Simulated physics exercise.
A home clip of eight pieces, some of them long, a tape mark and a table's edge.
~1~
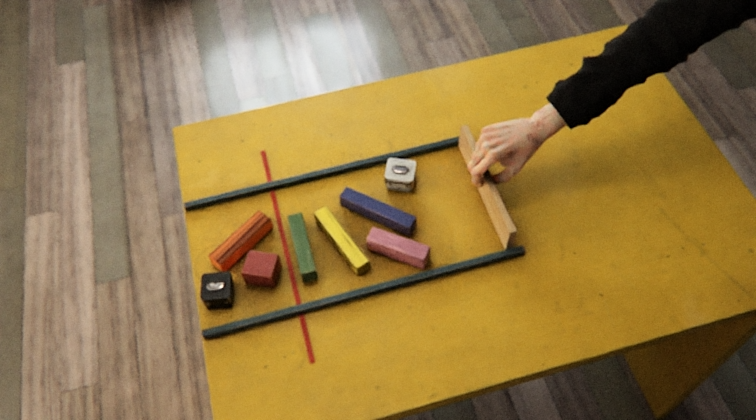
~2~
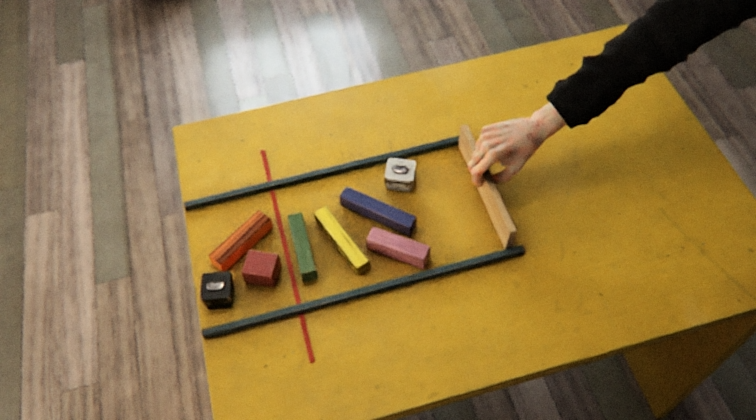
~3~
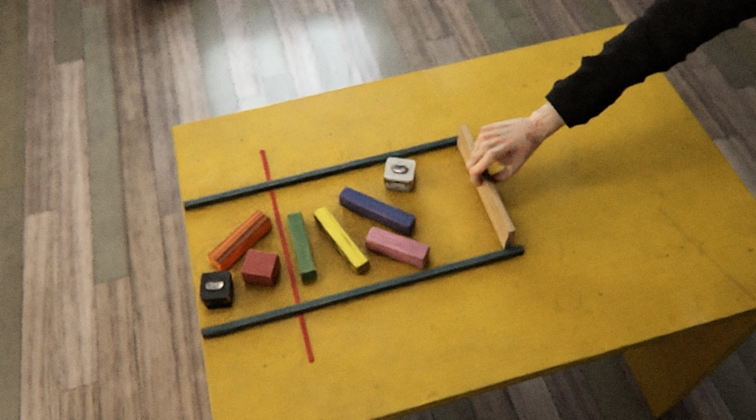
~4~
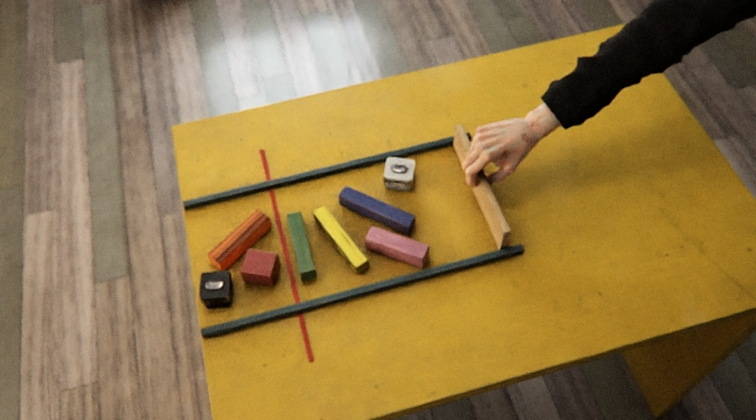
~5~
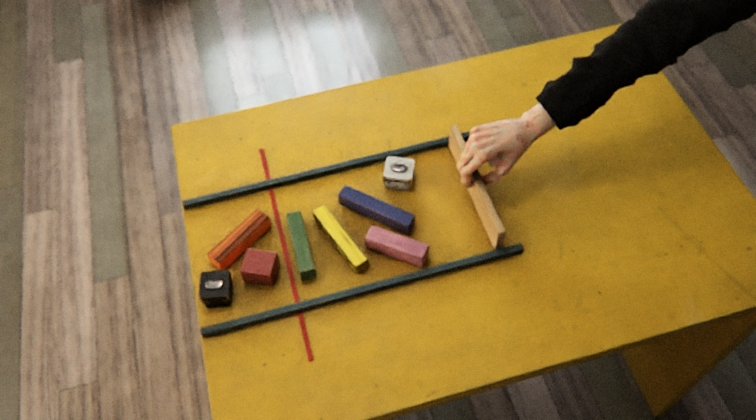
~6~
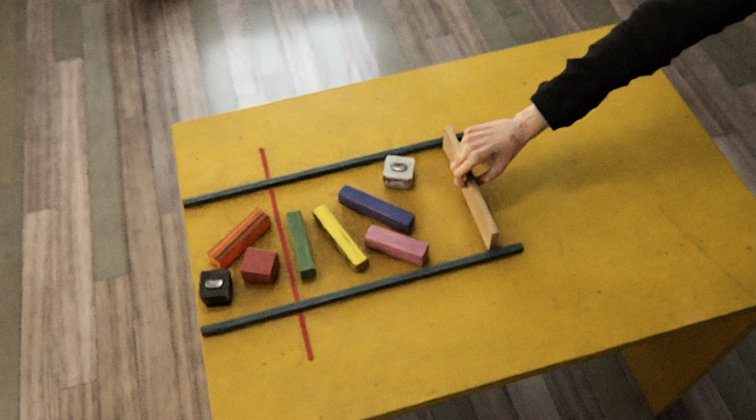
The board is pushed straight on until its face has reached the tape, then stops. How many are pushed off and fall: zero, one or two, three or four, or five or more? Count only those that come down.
Here the number that fall off is one or two.
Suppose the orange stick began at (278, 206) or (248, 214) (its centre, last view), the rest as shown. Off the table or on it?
In that order, it holds on; survives.
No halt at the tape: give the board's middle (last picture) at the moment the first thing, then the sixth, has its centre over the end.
About (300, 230), then (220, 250).
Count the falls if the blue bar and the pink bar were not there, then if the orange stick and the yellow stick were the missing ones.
Fallen: 0, and 1 in the other try.
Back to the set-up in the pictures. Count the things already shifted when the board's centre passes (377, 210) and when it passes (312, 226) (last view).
The counts are 4 and 8.
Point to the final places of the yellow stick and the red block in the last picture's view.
First (240, 268), then (207, 295).
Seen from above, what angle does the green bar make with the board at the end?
Some 15 degrees.
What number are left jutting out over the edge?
It comes to 2.
Soon after, none off yet; black case at rest near (217, 288); orange stick at rest near (240, 239); red block at rest near (261, 266).
Then, none off yet; black case moved about its own width near (200, 295); orange stick moved a little near (220, 239); red block moved about its own width near (228, 282).
At rest, the number that fall off is one or two; fallen, black case.
